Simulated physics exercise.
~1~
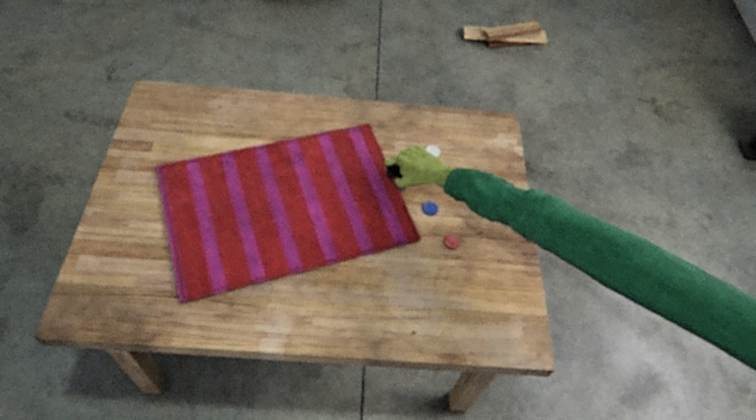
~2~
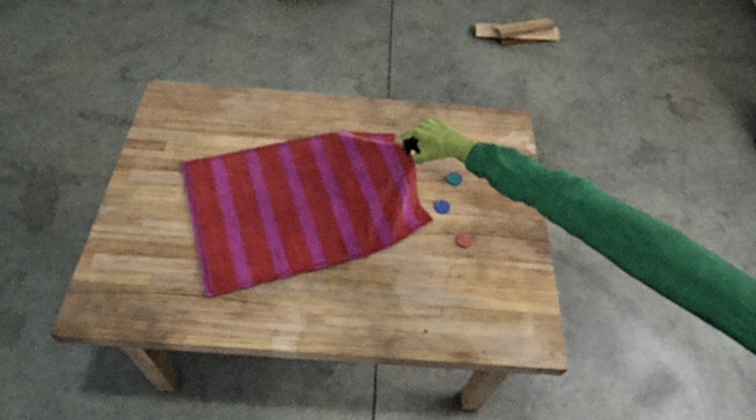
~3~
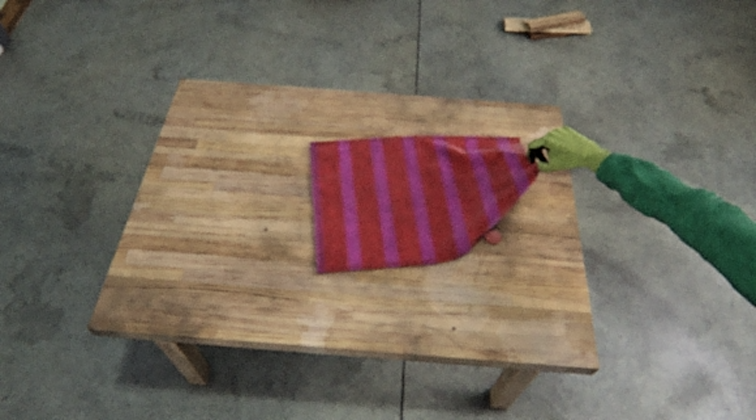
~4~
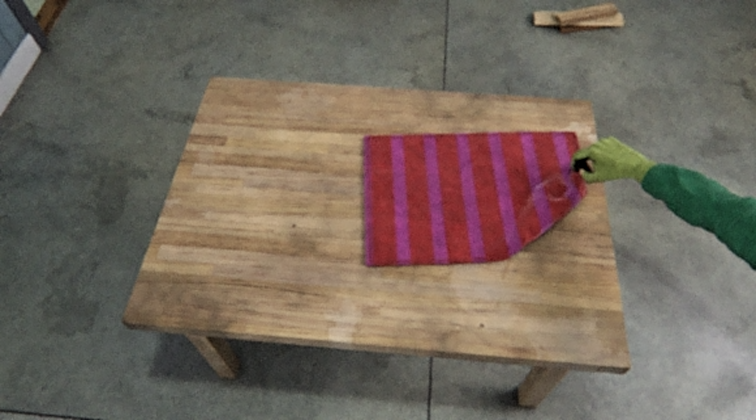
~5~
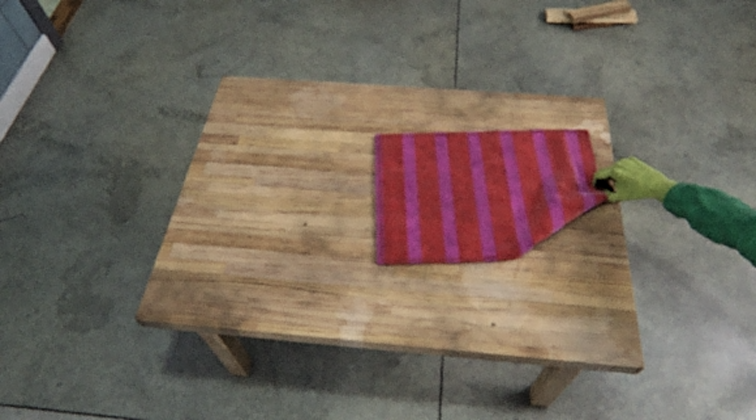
On a grey concrete floor stands a light wooden workbench, seen from above at an angle, with some wood scraps lying beyond it. A red and magenta striped hand towel lies flat on it, with small white, teal, blue and red pieces near its right edge. A light green gloved hand in a green sleeve grips the towel's right side, lifts it and drags it far to the right across the pieces, as the view shifts slightly left. The hand lowers the edge, and the towel ends mostly flat near the bench's right side, its lower right corner folded and every piece hidden.
